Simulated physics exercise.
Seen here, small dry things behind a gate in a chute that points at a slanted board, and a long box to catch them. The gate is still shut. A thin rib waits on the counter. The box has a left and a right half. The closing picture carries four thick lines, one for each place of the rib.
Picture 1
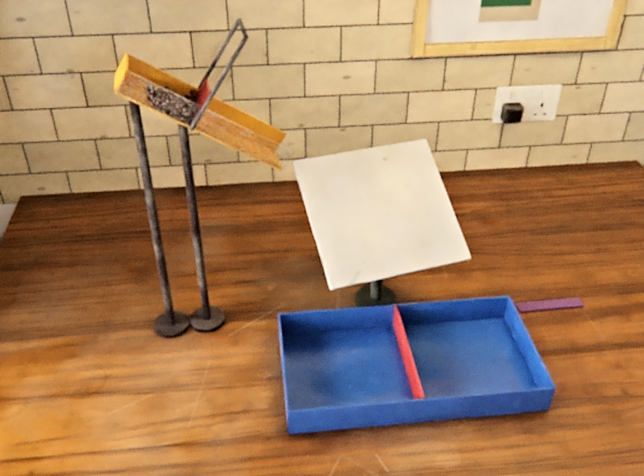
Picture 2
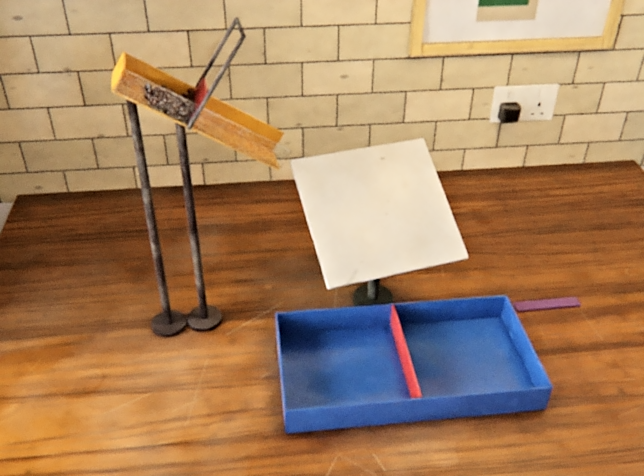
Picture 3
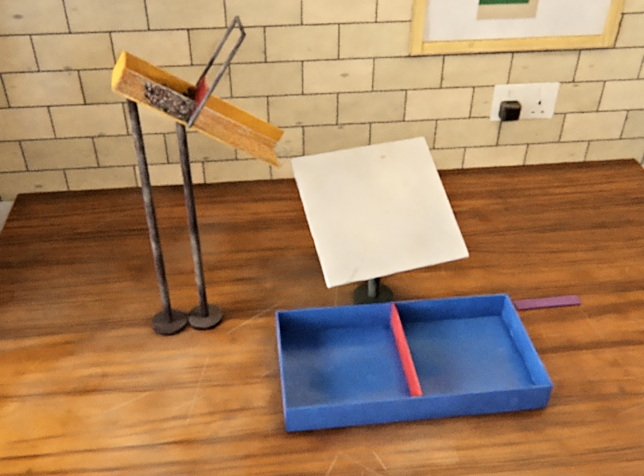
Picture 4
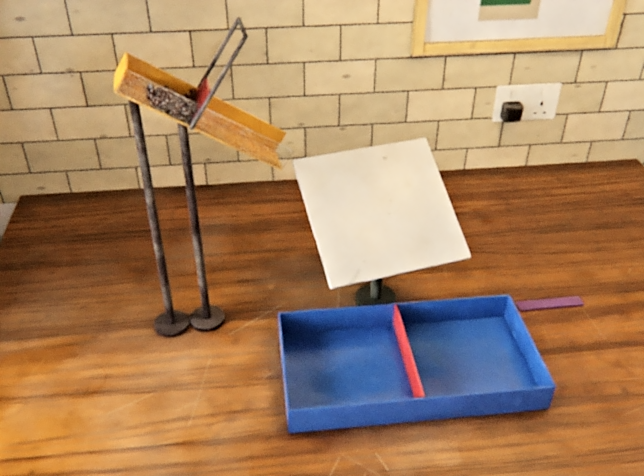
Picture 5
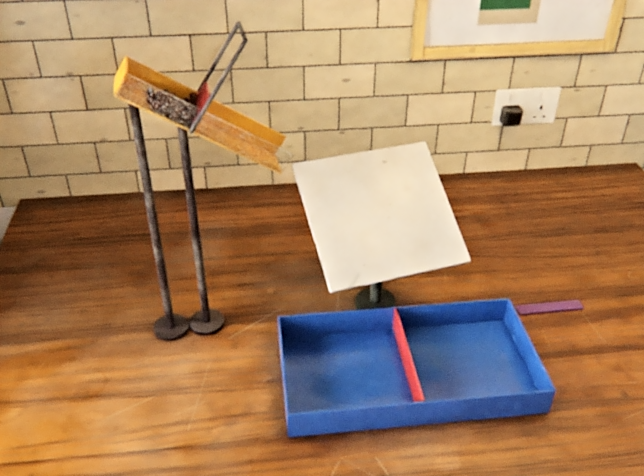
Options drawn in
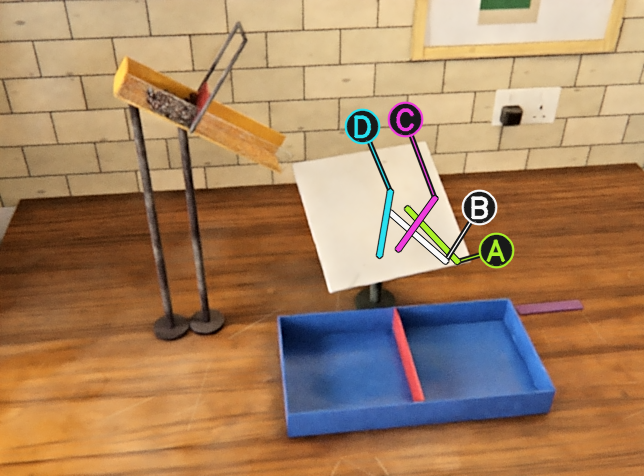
A yellow chute holding small dry pieces stays still above a tilted white board and blue box.
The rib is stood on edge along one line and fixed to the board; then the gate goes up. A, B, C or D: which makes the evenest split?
C.
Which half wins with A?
The right half.
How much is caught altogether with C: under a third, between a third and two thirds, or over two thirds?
Line C gives over two thirds.
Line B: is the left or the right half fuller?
More lands on the right.
On the marked copy, line A from (407, 208) to (457, 261); line B from (390, 212) to (445, 261); line C from (434, 198) to (398, 249); line D from (390, 191) to (379, 255).
With A, of what is caught, close to a quarter in the left half, the bulk in the right.
With B, of what is caught, close to a quarter in the left half, the bulk in the right.
With C, of what is caught, close to half in the left half, close to half in the right.
With D, of what is caught, the bulk in the left half, close to a quarter in the right.
